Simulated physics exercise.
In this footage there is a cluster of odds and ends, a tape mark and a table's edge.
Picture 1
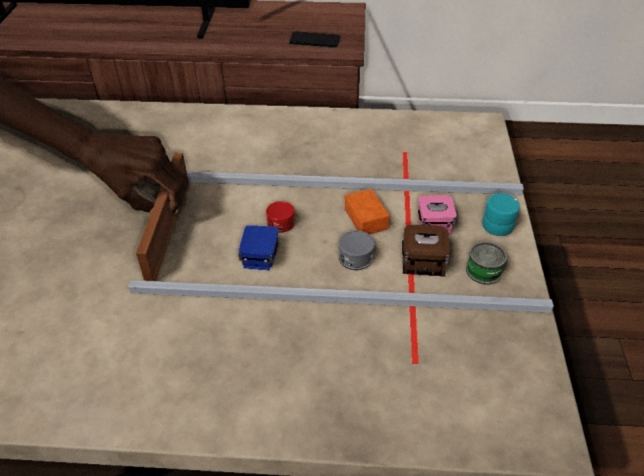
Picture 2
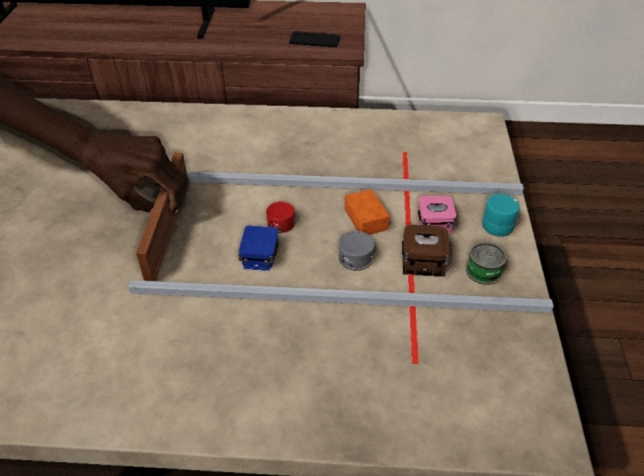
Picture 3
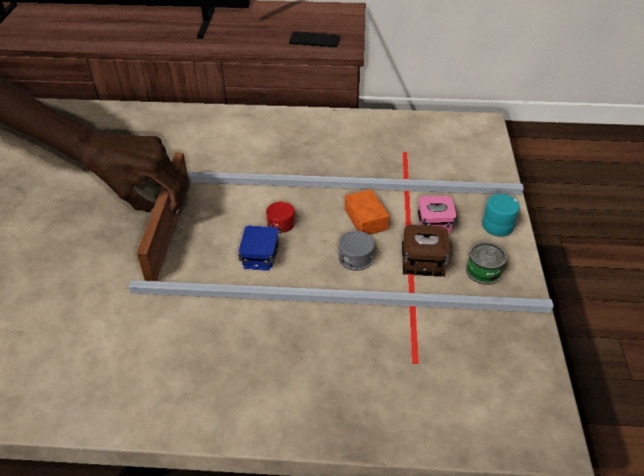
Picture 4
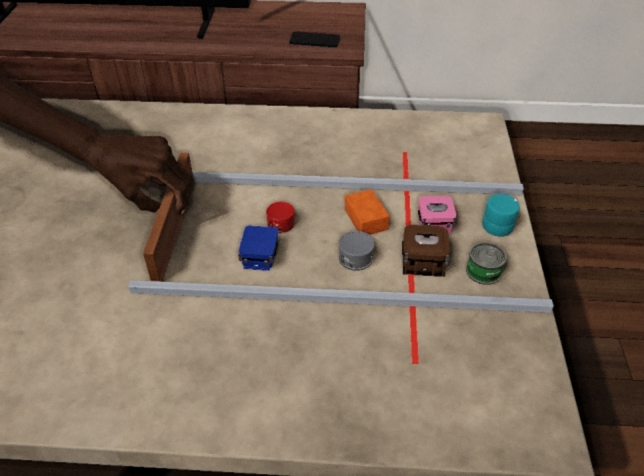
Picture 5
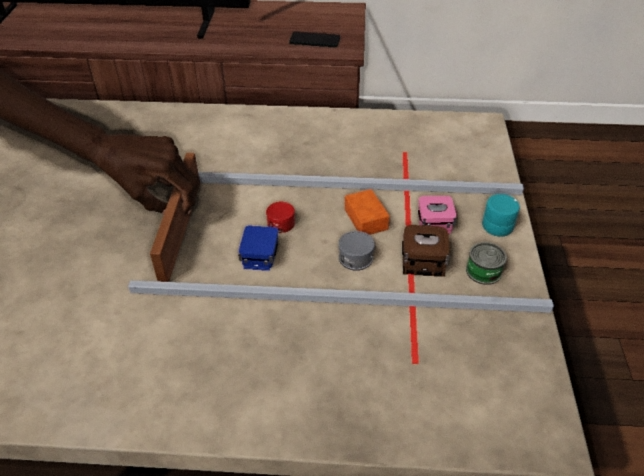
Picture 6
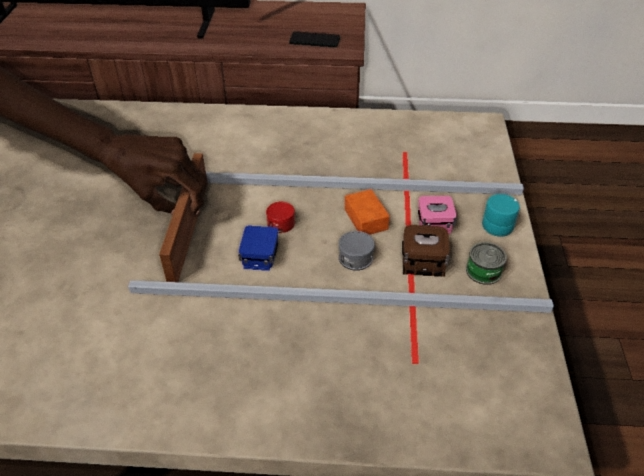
A hand holding a brown board upright on a table, then sliding it slightly right toward small colourful containers between two rails.
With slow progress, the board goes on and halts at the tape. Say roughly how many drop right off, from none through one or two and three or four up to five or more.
Dropping off: None.
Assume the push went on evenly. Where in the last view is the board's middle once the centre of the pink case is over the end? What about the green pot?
Roughly (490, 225); for the second one, roughly (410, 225).
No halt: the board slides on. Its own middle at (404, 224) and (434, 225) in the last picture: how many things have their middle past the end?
Beyond the end: 0, then 1.
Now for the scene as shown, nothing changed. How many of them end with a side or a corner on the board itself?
The figure is 3.
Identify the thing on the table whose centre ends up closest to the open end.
It's the green pot that ends nearest.
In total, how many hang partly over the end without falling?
I make it 1.
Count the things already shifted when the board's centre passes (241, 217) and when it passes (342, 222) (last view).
Moved so far: 0, later 5.
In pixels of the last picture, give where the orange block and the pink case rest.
The orange block settles near (434, 205); as for the pink case, near (467, 221).
Early on, none off yet; turquoise lid at rest near (501, 215); green pot at rest near (486, 263); pink case at rest near (436, 216).
Finally, the number that fall off is zero.
